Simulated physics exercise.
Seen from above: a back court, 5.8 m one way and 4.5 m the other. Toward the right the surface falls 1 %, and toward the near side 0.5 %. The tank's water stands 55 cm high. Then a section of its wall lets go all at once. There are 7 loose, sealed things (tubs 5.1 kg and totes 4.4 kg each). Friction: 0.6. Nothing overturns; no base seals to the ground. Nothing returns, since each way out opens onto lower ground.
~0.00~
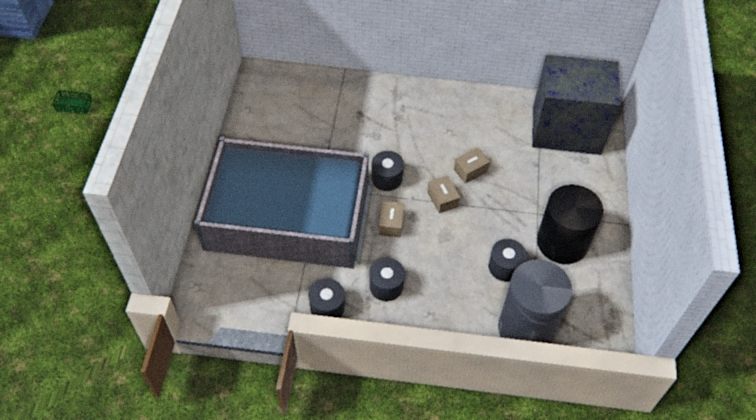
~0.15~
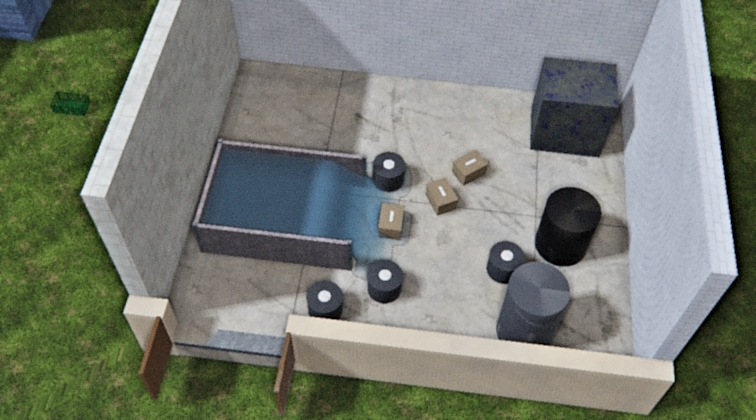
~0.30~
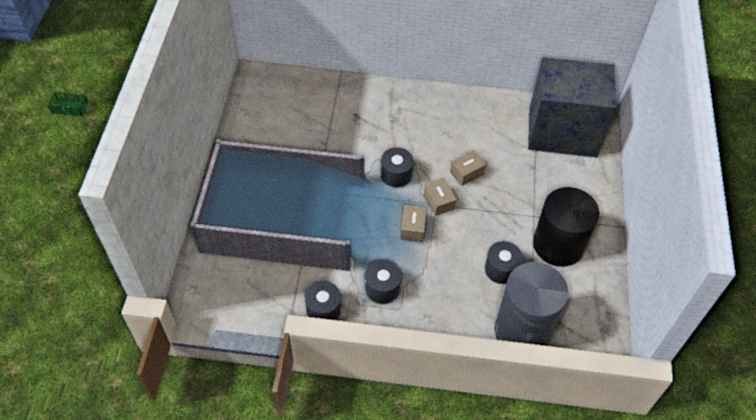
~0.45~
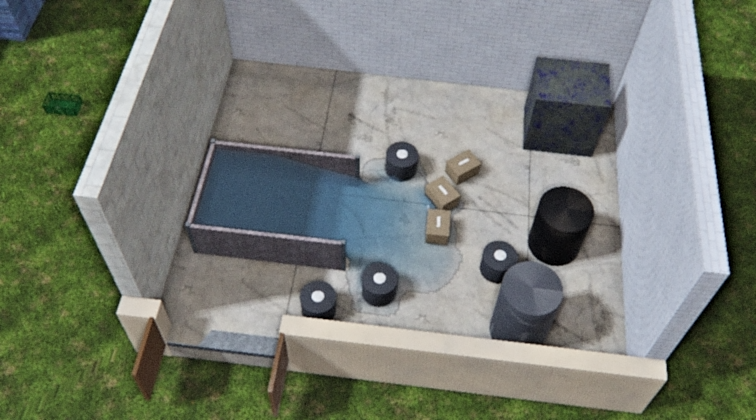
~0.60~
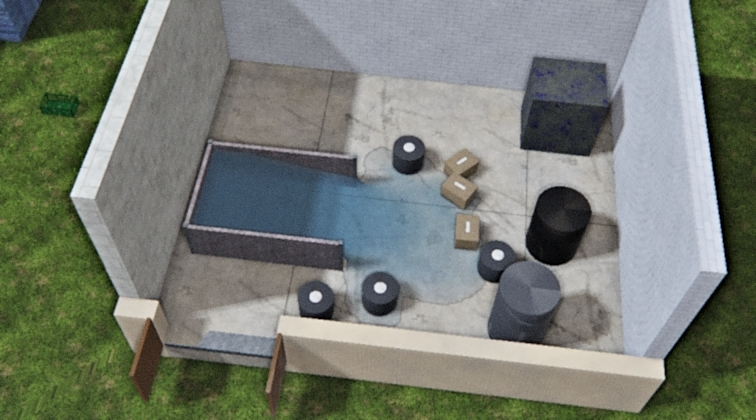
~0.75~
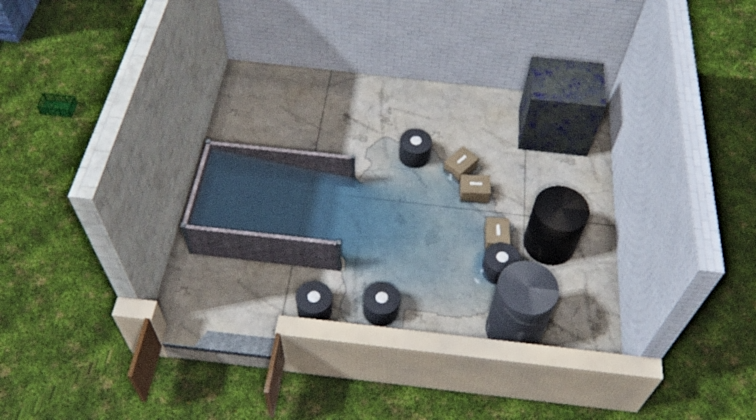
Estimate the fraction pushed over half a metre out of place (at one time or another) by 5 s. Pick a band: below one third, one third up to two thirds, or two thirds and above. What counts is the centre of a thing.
The share is two thirds and above.
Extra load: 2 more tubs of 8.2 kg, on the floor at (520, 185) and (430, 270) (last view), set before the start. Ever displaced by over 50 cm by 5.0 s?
Above, above.
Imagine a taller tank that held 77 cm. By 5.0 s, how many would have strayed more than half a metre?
The answer would then be 7.
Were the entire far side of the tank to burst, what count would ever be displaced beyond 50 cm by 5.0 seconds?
You'd get 3 in that case.
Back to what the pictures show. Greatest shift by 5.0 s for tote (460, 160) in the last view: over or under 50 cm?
The answer is greater.
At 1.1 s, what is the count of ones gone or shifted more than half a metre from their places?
The number I get is 5.
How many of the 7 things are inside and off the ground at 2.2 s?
The count is 3.
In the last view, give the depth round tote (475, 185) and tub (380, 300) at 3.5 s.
First about 15 cm, second about 4 cm.
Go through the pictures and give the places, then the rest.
The first picture shows a tote at (392, 214) rests on the ground; a tub at (388, 163), on the bottom; water covers 2.5 m2; 0 of 7 have shifted.
The second picture shows a tote at (391, 217), on the bottom; a tub at (389, 165), on the bottom, 5 cm from its start; water covers 3.1 m2; 0 of 7 have shifted.
The third picture shows a tote at (414, 218), on the bottom, 34 cm from its start; a tub at (397, 160) rests on the ground, 21 cm from its start; water covers 3.9 m2; 2 of 7 have shifted.
The fourth picture shows a tote at (439, 222), on the bottom, 74 cm from its start; a tub at (402, 154) rests on the ground, 38 cm from its start; 4.7 m2 under water; 3 of 7 have shifted.
The fifth picture shows a tote at (468, 227) rests on the ground, 115 cm from its start; a tub at (409, 148) rests on the ground, 56 cm from its start; water covers 5.8 m2; 4 of 7 have shifted.
The sixth picture shows a tote at (498, 230), on the bottom, 158 cm from its start; a tub at (416, 141) rests on the ground, 73 cm from its start; water covers 7.0 m2; 6 of 7 have shifted.
After 1.1 s 5 of 7 are over 50 cm from their spots; 1 afloat.
After 2.2 s 6 of 7 are over 50 cm from their spots; 3 afloat.
After 3.5 s 5 of 7 are over 50 cm from their spots; 5 afloat.
After 5.0 s 6 of 7 are over 50 cm from their spots, and 6 have been at some point; 5 afloat.
